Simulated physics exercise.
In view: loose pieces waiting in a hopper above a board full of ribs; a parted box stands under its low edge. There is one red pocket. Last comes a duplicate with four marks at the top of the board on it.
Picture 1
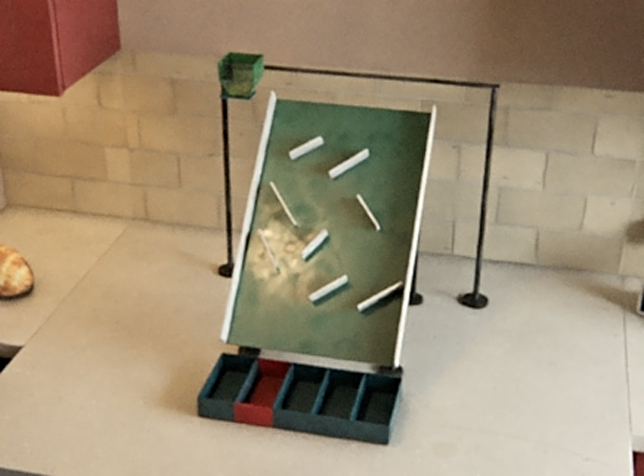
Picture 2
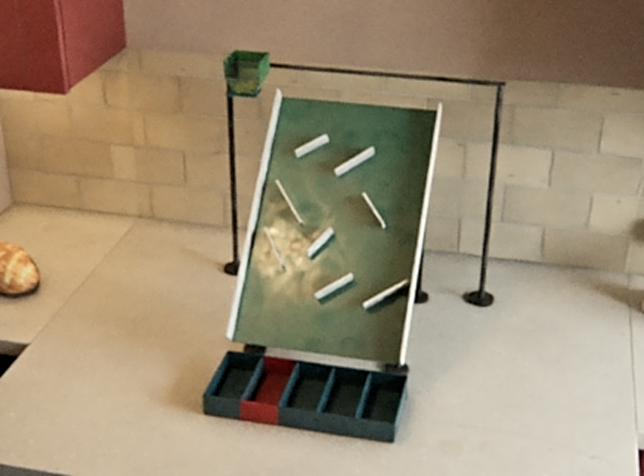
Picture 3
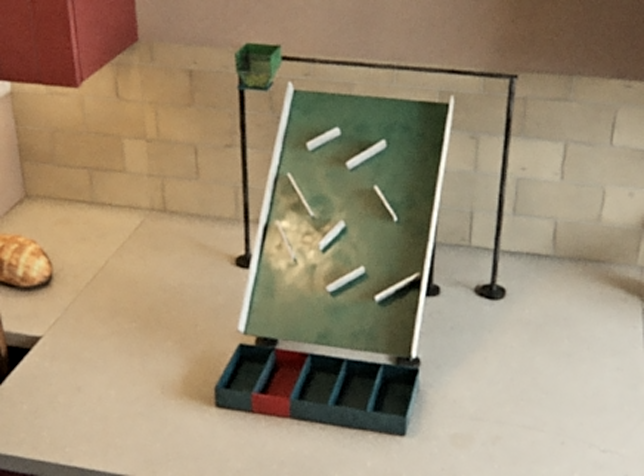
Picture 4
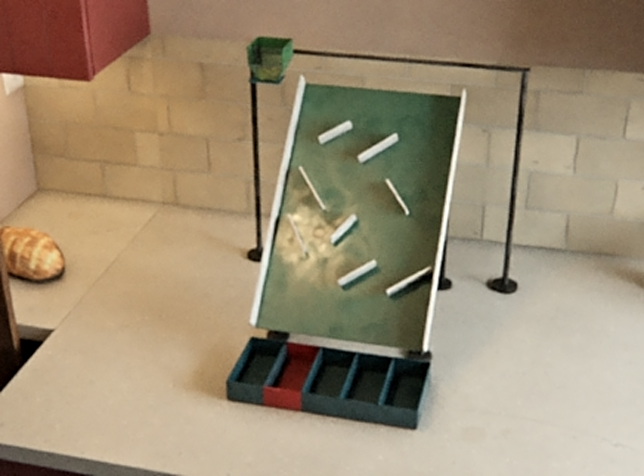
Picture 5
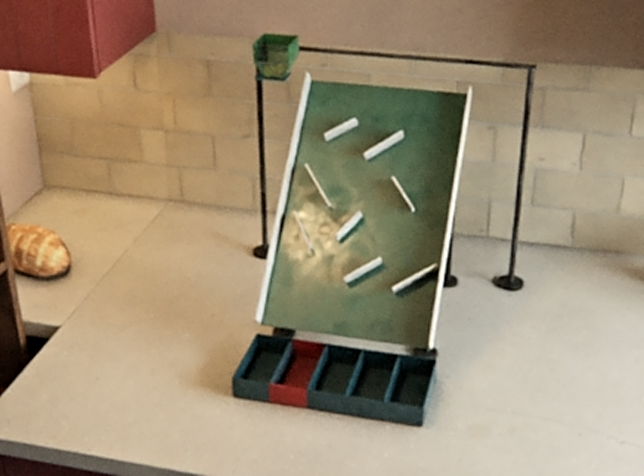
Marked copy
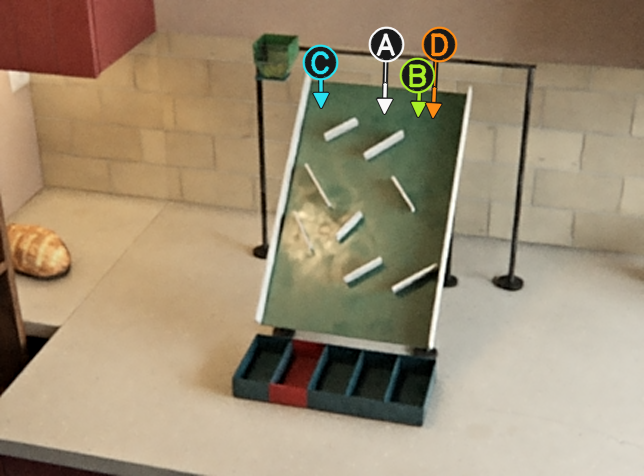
A tilted green board with white rails and scattered white ribs stands on a pale kitchen counter, seen from slightly above against a cream tiled wall. A small green hopper hangs from a dark frame at its upper left, a dark blue five-part box with one red pocket sits below, and a brown loaf-like object lies far left. Nothing on the board moves; only the camera shifts, sliding the view gently rightward and slightly upward.
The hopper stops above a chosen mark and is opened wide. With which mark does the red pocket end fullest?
Go for A.
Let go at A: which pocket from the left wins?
The second.
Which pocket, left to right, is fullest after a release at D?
The third from the left.
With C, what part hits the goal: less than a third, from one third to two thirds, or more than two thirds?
Less than a third.
On the marked copy, mark A meets the board at (384, 108); mark B meets the board at (418, 111); mark C meets the board at (321, 102); mark D meets the board at (433, 112).
With A, close to half in the red pocket, close to a quarter in other pockets, close to a quarter outside the box.
With B, a small share in the red pocket, the bulk in other pockets, only a few held on the board, a small share outside the box.
With C, a small share in the red pocket, close to a third in other pockets, close to half outside the box.
With D, a small share in the red pocket, the bulk in other pockets.
